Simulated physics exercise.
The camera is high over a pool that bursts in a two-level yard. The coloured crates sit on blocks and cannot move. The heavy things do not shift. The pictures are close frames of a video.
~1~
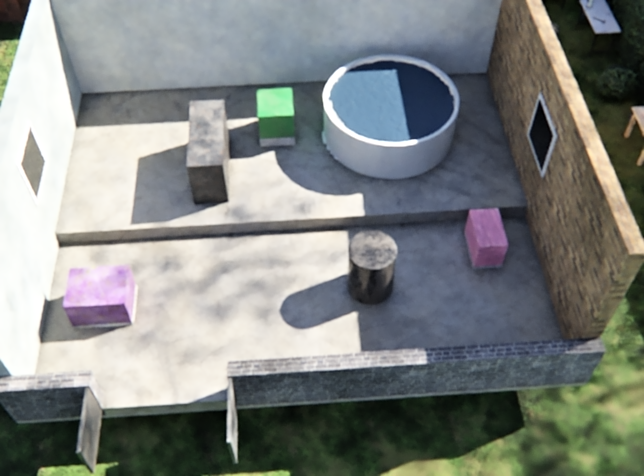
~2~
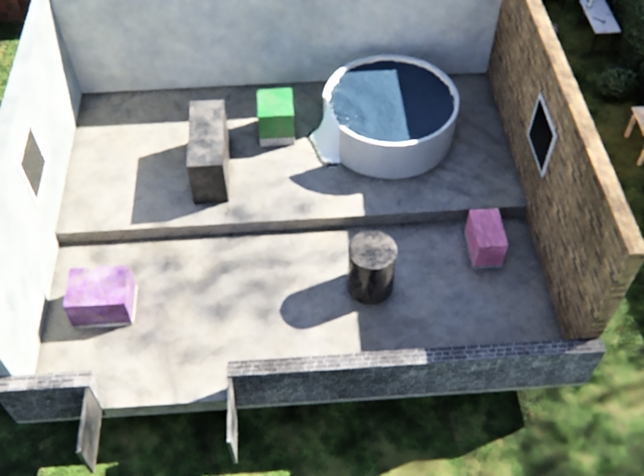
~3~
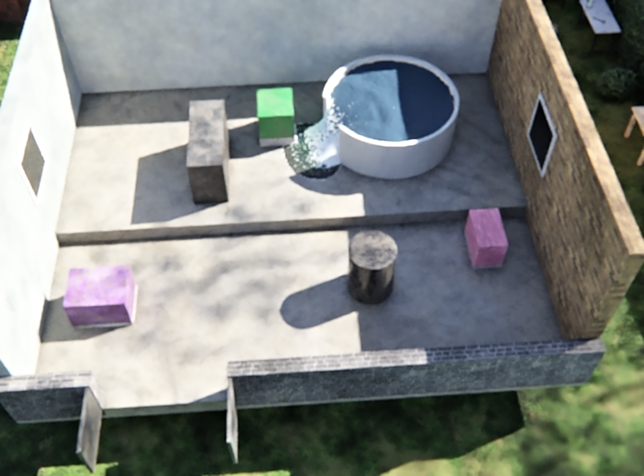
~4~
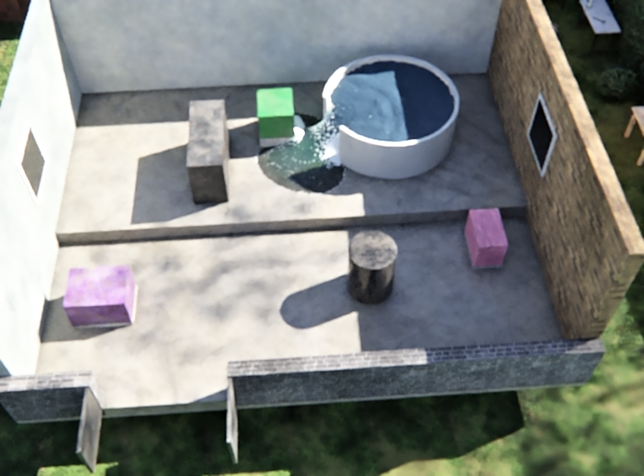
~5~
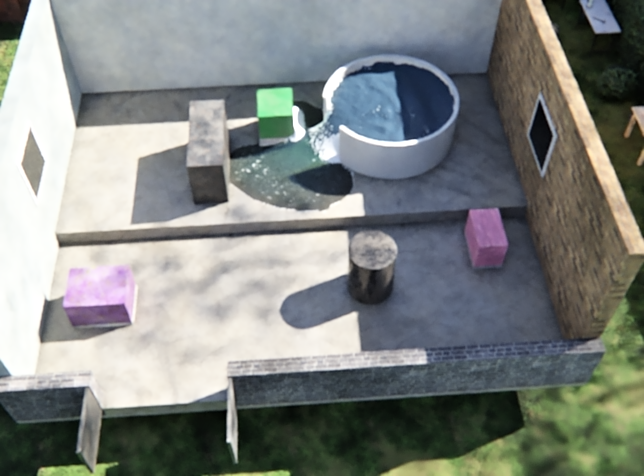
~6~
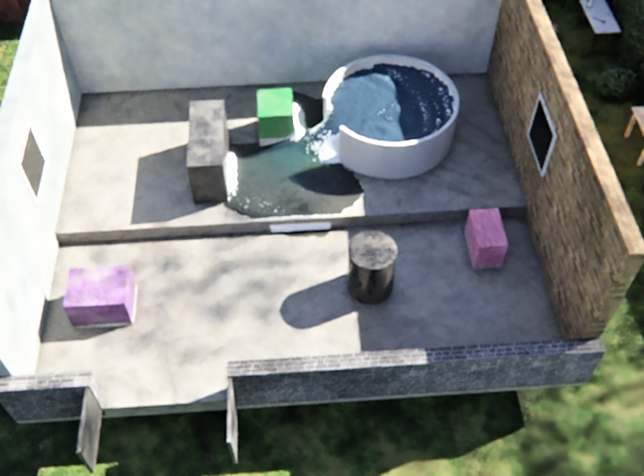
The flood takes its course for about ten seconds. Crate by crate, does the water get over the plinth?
The green crate is wetted; the purple crate is wetted; the pink crate is wetted.
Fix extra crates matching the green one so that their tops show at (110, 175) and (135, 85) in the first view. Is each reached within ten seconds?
As listed: Remains dry, remains dry.
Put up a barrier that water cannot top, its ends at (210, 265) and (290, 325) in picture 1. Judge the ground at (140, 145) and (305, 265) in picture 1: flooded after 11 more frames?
In turn: No water, covered.
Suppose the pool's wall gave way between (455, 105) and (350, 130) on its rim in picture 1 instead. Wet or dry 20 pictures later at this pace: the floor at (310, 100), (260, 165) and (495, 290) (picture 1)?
As listed: Dry, not flooded, wet.
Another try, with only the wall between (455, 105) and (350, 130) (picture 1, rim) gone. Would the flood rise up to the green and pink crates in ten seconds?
One by one: Green remains dry; pink gets wet.
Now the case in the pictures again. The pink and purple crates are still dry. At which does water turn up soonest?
I say the purple-painted one.
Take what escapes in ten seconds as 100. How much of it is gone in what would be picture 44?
Some 65 per cent.
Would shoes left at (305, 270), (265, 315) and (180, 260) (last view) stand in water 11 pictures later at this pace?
In turn: Wet, awash, flooded.
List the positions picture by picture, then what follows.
In the first frame, still water in the round pool at (391, 101).
In the second frame, water pours out at (331, 136) and has run to (316, 131).
In the third frame, the front is at (292, 165), out from the gap at (331, 137).
In the fourth frame, water pours out at (331, 137) and has run to (266, 171).
In the fifth frame, water pours out at (331, 137) and has run to (230, 176).
In the sixth frame, the front is at (229, 203), out from the gap at (331, 136).
A moment on, water covers 20 % of the floor; the green crate water round its plinth, the purple crate not reached, the pink crate not reached.
Next, water covers 35 % of the floor; the green crate water round its plinth, the purple crate water round its plinth, the pink crate not reached.
Then, water covers 45 % of the floor; the green crate water round its plinth, the purple crate water round its plinth, the pink crate not reached.
Later, water covers 75 % of the floor; the green crate water round its plinth, the purple crate water round its plinth, the pink crate water round its plinth.
In the end, water covers 95 % of the floor; the green crate was topped, the purple crate was topped, the pink crate was topped.
